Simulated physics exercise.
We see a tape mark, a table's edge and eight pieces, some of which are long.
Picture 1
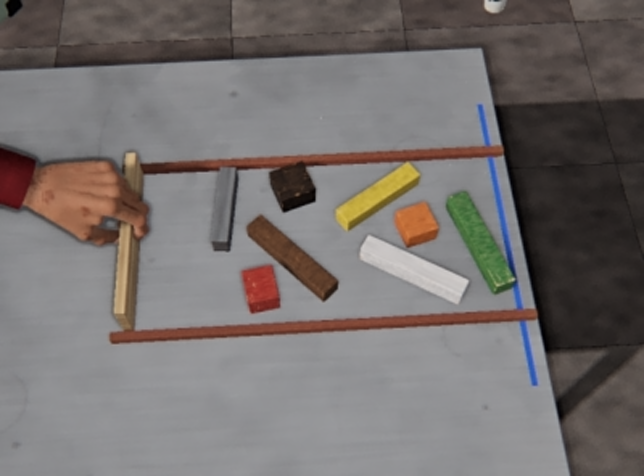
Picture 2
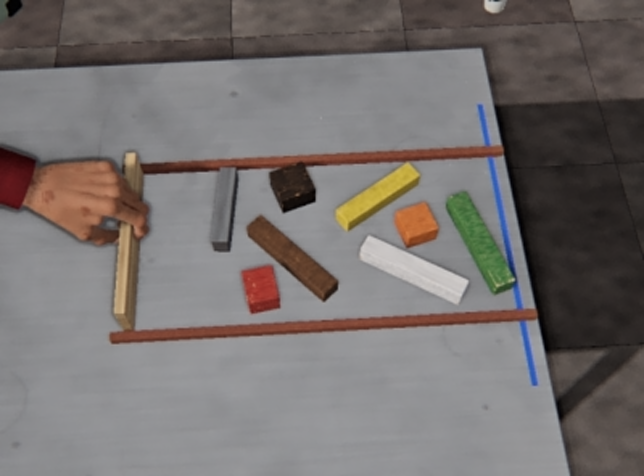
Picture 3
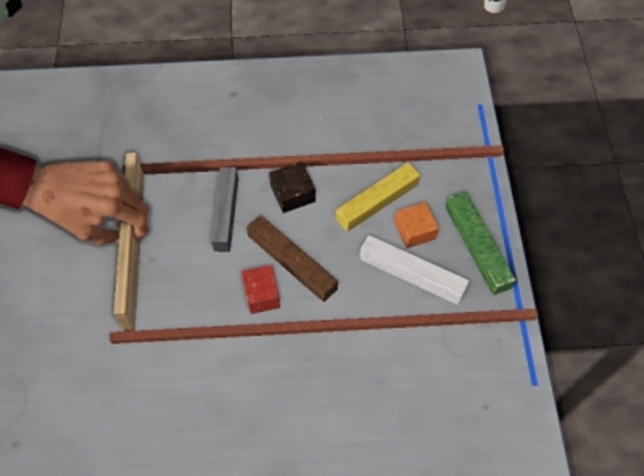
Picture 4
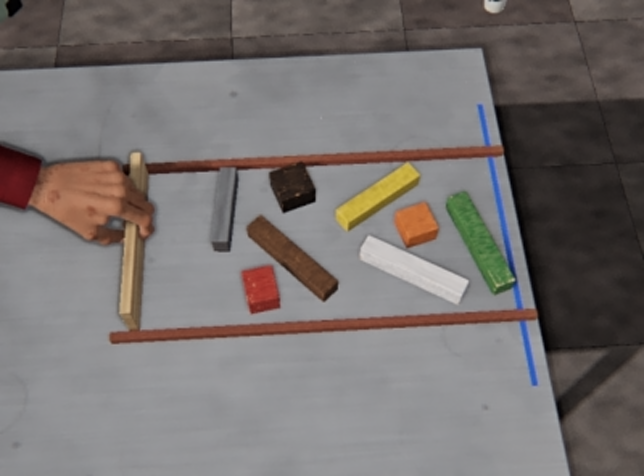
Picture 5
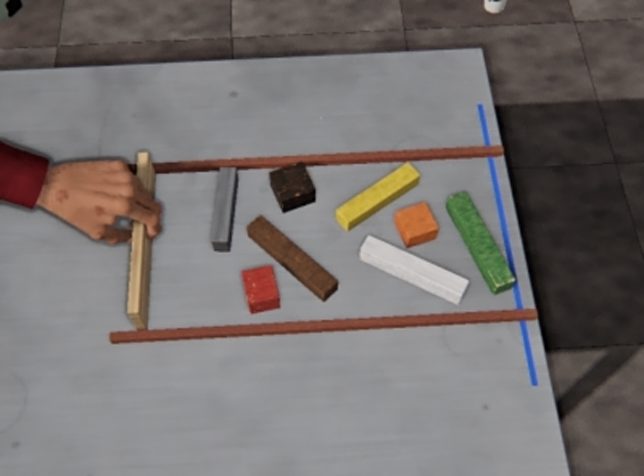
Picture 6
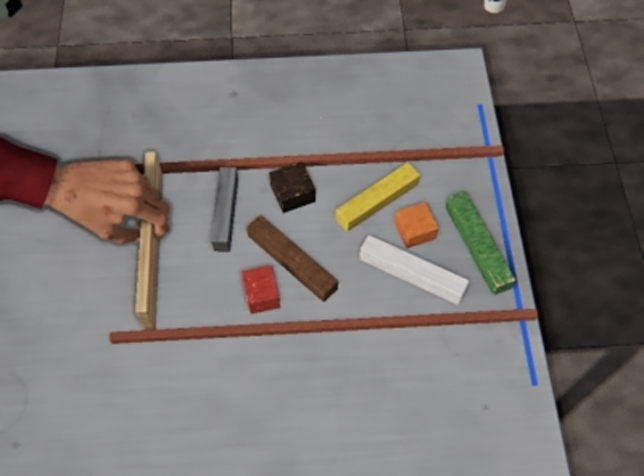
We see a hand holding a wooden board upright across two reddish-brown rails on a grey table, beside eight coloured blocks and bars; after staying still at first, the hand slides the board slightly right, without touching the pieces.
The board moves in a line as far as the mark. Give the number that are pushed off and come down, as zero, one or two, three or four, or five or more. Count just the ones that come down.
Five or more come down.
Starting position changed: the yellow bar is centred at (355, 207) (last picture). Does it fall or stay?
Lab note: It goes off the edge.
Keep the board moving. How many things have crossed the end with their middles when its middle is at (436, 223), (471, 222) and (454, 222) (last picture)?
Going through the three places, I get 1, 4 and 3.
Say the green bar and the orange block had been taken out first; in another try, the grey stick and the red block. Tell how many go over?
Counts - first: 4; second: 5.
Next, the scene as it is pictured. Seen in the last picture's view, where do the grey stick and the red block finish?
Grey stick at (508, 192), red block at (533, 277).
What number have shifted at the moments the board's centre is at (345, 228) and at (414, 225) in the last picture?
Counts: 7 / 8.
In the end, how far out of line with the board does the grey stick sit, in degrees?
Angle: Roughly 0 degrees.
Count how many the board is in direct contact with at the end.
2 are in contact with it.
A little later, none off yet; green bar at rest near (479, 242); orange block at rest near (416, 225); white bar at rest near (413, 270).
When it is over, the number that fall off is five or more; down, brown bar, black block, yellow bar, white bar, orange block and green bar.
